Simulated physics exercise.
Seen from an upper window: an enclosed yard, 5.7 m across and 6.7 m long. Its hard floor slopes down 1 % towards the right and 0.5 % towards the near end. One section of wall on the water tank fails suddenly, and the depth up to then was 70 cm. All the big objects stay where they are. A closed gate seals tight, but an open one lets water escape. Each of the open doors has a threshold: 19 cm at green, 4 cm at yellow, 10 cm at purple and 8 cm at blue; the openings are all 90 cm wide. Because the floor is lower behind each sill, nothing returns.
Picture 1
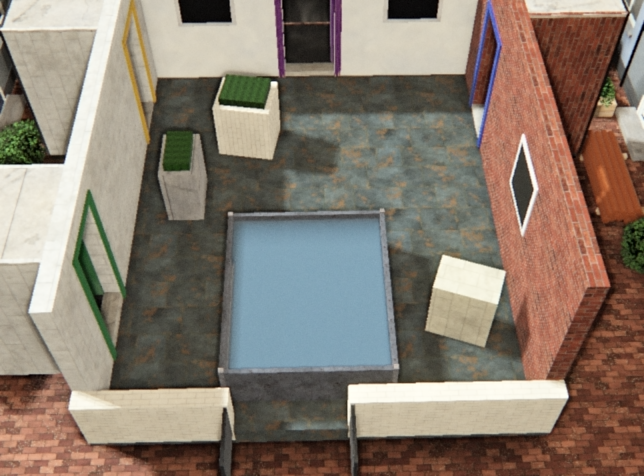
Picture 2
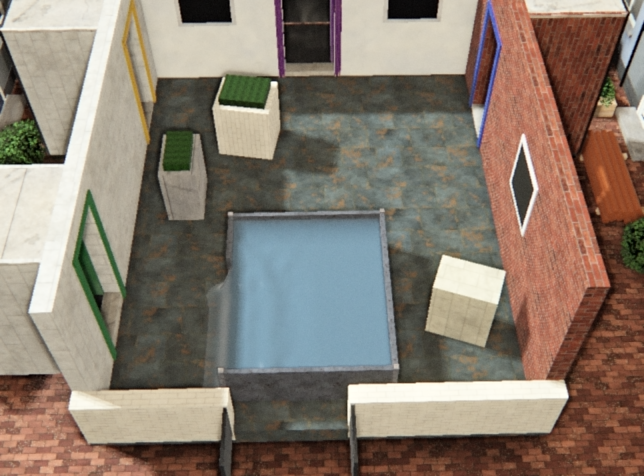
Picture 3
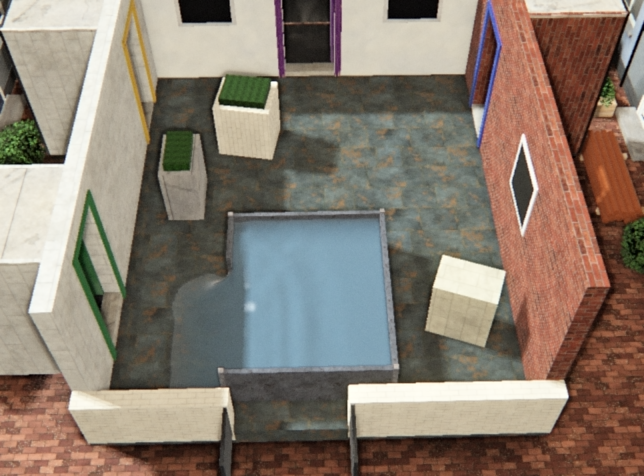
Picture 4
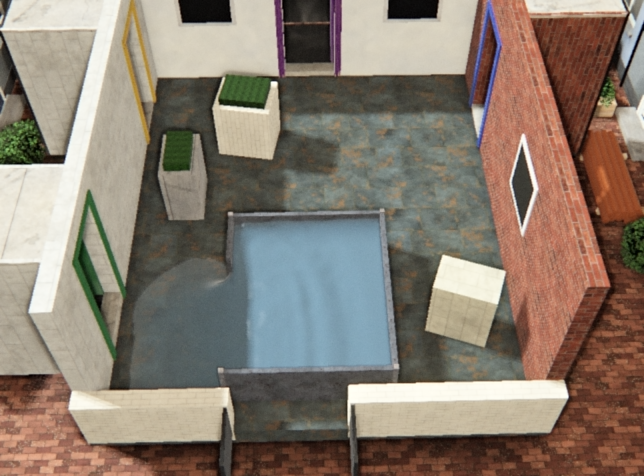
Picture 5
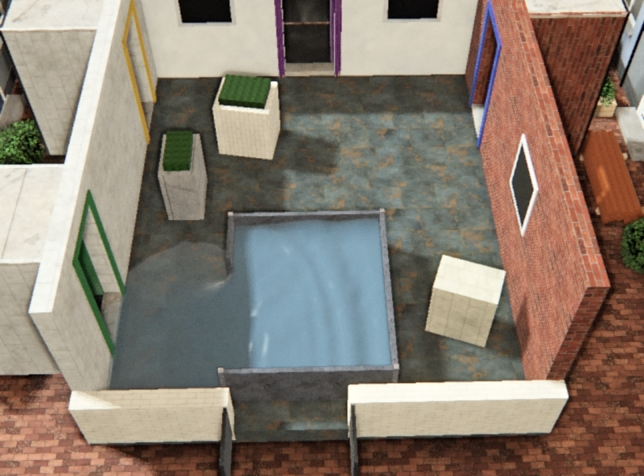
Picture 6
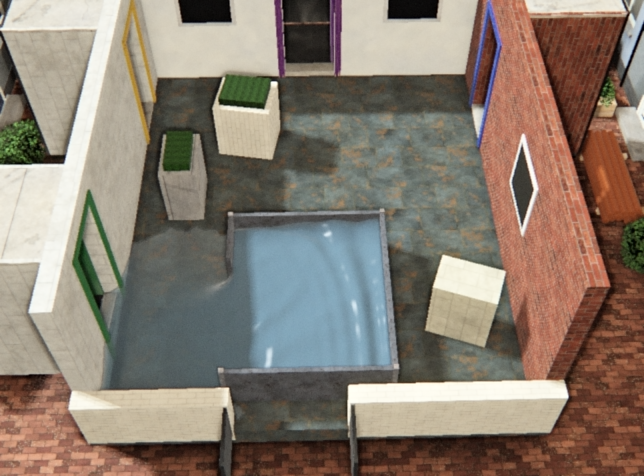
Water bursting through the left side of a square tank, spreading across the dark yard floor towards the green-framed doorway.
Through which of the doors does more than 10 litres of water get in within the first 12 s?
The green door lets in more than 10 litres; the yellow door lets in more than 10 litres; the purple door does not let in more than 10 litres; the blue door lets in more than 10 litres.
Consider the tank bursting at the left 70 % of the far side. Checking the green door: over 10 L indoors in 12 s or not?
At the green door the limit is not exceeded.
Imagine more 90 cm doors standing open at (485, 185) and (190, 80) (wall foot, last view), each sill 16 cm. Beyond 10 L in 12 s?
The first doorway stays inside and the second goes beyond.
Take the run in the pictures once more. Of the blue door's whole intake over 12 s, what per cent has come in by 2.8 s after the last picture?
Around 0 percent.
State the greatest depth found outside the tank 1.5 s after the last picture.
Around 49 centimetres deep.
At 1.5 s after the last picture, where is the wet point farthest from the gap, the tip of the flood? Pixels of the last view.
Point: Roughly (154, 105).
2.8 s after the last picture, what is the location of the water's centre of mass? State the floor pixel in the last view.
At roughly (236, 284).
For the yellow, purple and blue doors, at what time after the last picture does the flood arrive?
The yellow door is reached at 1.2 s, purple at 3.2 s, blue at 4.0 s.
Then, 0.7 s after the last picture water covers 15 % of the floor and is deepest (63 cm) near (106, 416); green door 49 cm at the sill, 112 L in, yellow door not reached, purple door not reached, blue door not reached.
Then, 1.5 s after the last picture water covers 25 % of the floor and is deepest (49 cm) near (161, 415); green door 46 cm at the sill, 289 L in, yellow door 4 cm at the sill, 0 L in, purple door not reached, blue door not reached.
Then, 2.8 s after the last picture water covers 50 % of the floor and is deepest (36 cm) near (182, 223); green door 27 cm at the sill, 425 L in, yellow door 8 cm at the sill, 5 L in, purple door not reached, blue door not reached.
Then, 6.3 s after the last picture water covers 90 % of the floor and is deepest (20 cm) near (138, 379); green door 18 cm at the sill, 441 L in, yellow door 6 cm at the sill, 18 L in, purple door 5 cm at the sill, 0 L in, blue door 17 cm at the sill, 37 L in.
Then, 11.3 s after the last picture water covers 100 % of the floor and is deepest (16 cm) near (528, 408); green door 10 cm at the sill, 441 L in, yellow door 4 cm at the sill, 33 L in, purple door 4 cm at the sill, 0 L in, blue door 11 cm at the sill, 112 L in.
